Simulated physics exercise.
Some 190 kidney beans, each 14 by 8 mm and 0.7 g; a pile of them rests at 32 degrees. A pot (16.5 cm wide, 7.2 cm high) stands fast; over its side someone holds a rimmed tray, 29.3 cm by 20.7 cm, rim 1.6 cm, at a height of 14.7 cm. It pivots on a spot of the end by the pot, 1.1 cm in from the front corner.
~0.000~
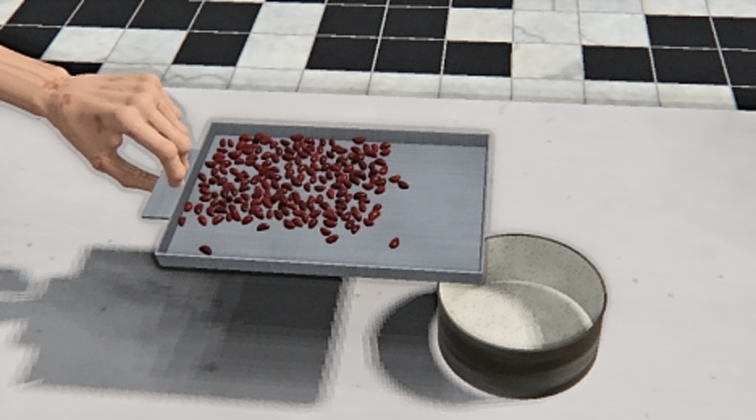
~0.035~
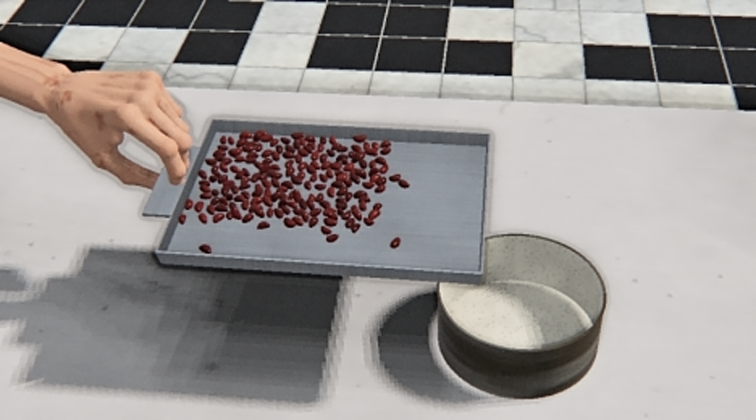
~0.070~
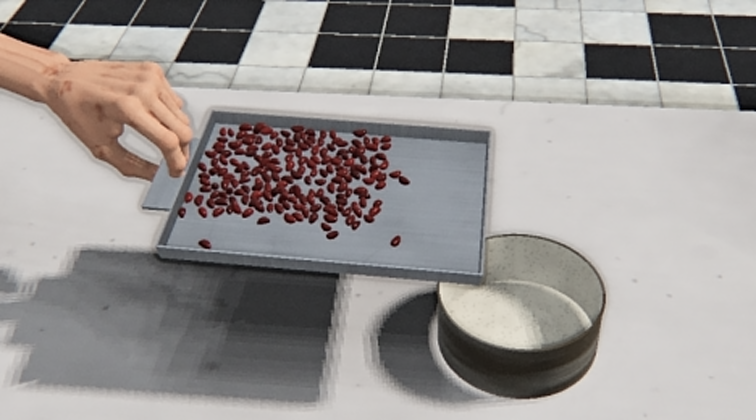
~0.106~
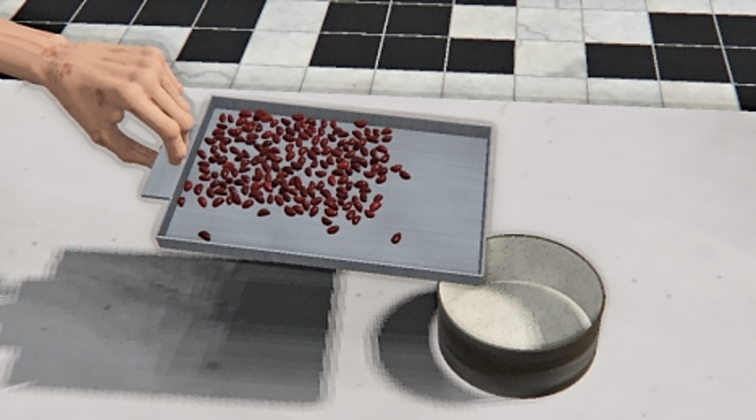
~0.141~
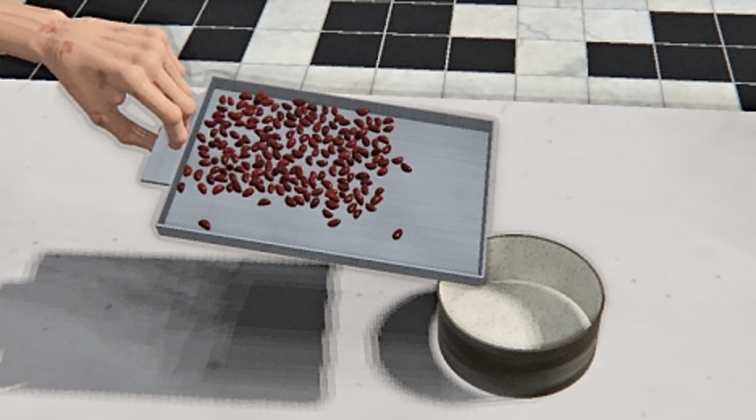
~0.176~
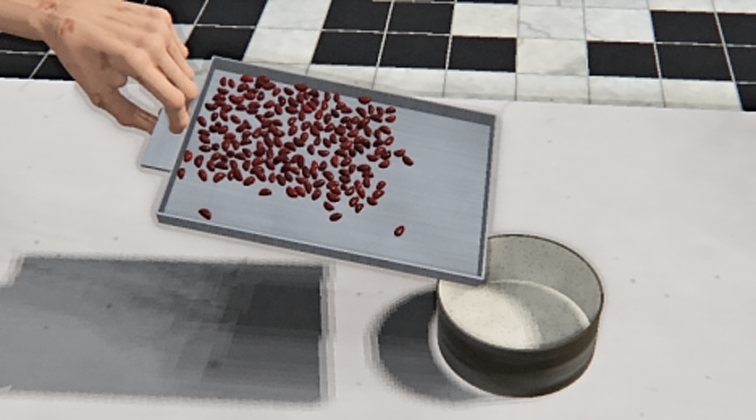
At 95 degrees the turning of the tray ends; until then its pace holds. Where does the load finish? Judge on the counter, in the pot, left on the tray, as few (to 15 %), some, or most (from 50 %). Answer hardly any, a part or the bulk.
On the counter: The bulk; in the pot: Hardly any; left on the tray: Hardly any.
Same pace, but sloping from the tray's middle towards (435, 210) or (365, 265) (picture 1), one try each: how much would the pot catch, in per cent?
Some 55 and 0 per cent.
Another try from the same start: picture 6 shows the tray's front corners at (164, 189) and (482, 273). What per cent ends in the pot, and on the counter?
Pot 55, counter 45.
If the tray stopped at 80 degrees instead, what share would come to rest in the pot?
Then about 5 per cent.
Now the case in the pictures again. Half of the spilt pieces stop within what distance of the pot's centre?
About 20 cm.
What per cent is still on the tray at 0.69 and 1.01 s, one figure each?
About 55, 0.
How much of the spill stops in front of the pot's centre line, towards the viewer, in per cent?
Roughly 100 per cent.
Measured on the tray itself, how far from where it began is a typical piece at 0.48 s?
About 6 cm.
Then, at 0.48 s, tilt 54 degrees; the tray holds 100 %, the pot 0 %.
After 0.69 s, tilt 81 degrees; the tray holds 55 %, the pot 0 %.
After 1.01 s, tilt 95 degrees; the tray holds 0 %, the pot 5 %.
At rest (2.3 s), counter 95 %, pot 5 %, tray 0 %.
